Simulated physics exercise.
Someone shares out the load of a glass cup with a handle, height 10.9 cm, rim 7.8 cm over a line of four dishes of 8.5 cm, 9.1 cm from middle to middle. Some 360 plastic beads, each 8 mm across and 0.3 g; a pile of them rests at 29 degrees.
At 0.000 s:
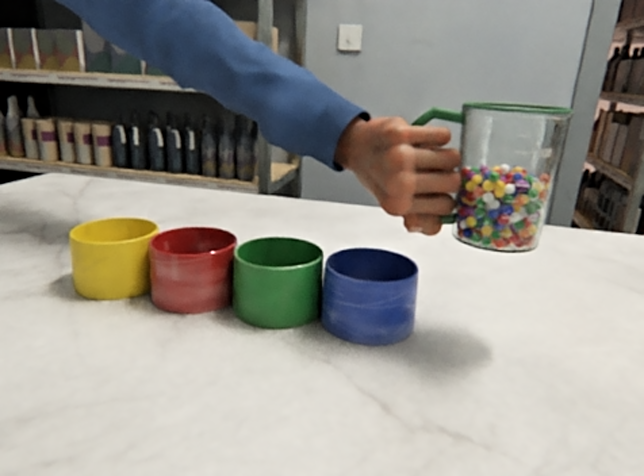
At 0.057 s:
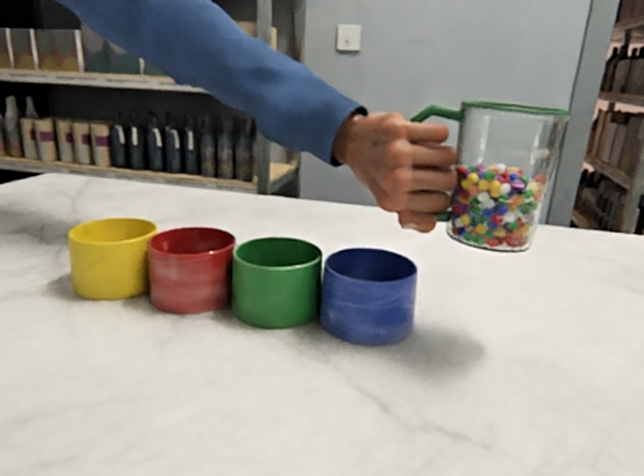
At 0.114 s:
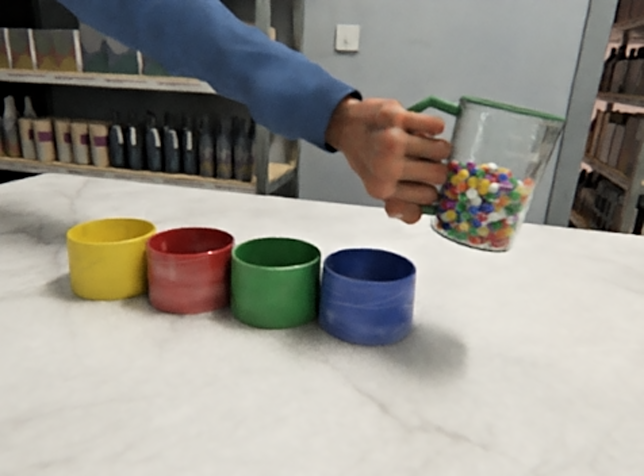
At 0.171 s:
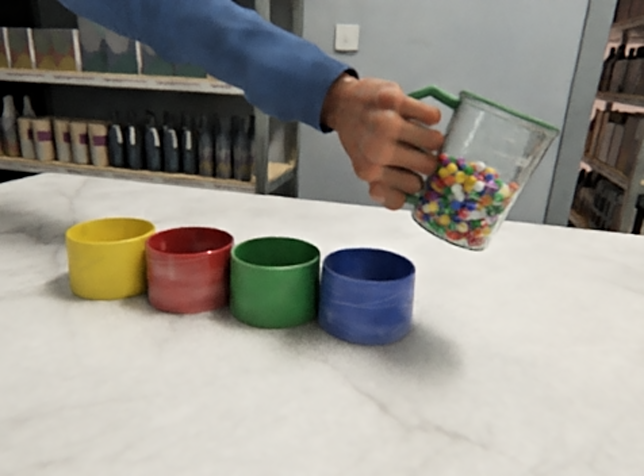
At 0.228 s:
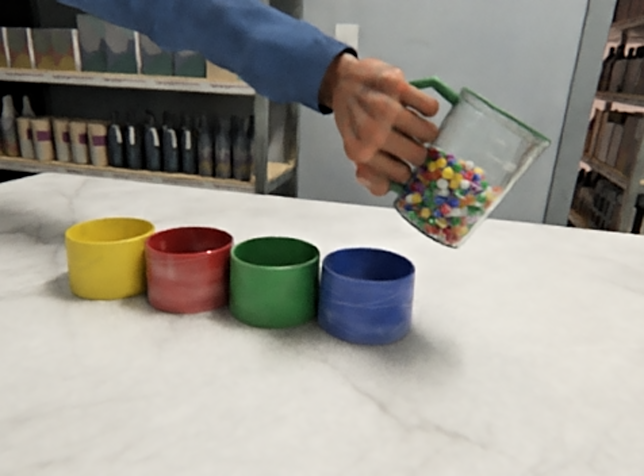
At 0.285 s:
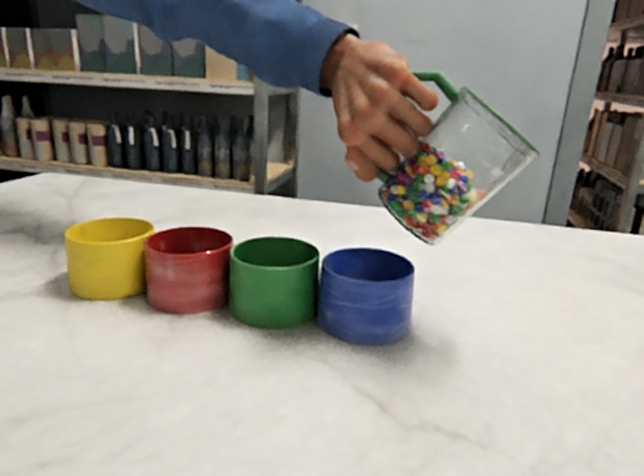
A hand in a blue sleeve held a clear, green-handled cup of colorful beads beside a row of yellow, red, green and blue dishes, then tilted it steadily to the right while moving it slightly left.
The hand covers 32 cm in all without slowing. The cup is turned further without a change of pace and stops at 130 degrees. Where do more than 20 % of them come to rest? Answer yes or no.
Red: No, blue: Yes, green: No, yellow: No, counter: No.
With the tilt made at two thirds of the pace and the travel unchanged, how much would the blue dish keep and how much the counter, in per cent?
Then: Blue 40, counter 10.
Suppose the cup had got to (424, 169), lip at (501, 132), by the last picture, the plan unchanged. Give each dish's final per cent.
Red 90; blue 0; green 10; yellow 0.
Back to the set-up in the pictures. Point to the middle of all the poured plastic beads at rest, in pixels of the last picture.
Around (367, 293).
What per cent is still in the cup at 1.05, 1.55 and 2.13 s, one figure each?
In turn: 5, 0, 0.
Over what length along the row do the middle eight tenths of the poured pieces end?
About 5 cm.
After 1.05 s, tilt 130 degrees; cup holds 5 %, blue 90 %.
After 1.55 s, tilt 130 degrees; cup holds 0 %, blue 95 %.
Then, at 2.13 s, tilt 130 degrees; cup holds 0 %, blue 95 %.
By 2.4 s all is still; red 0 %, blue 95 %, green 0 %, yellow 0 %, counter 5 %.
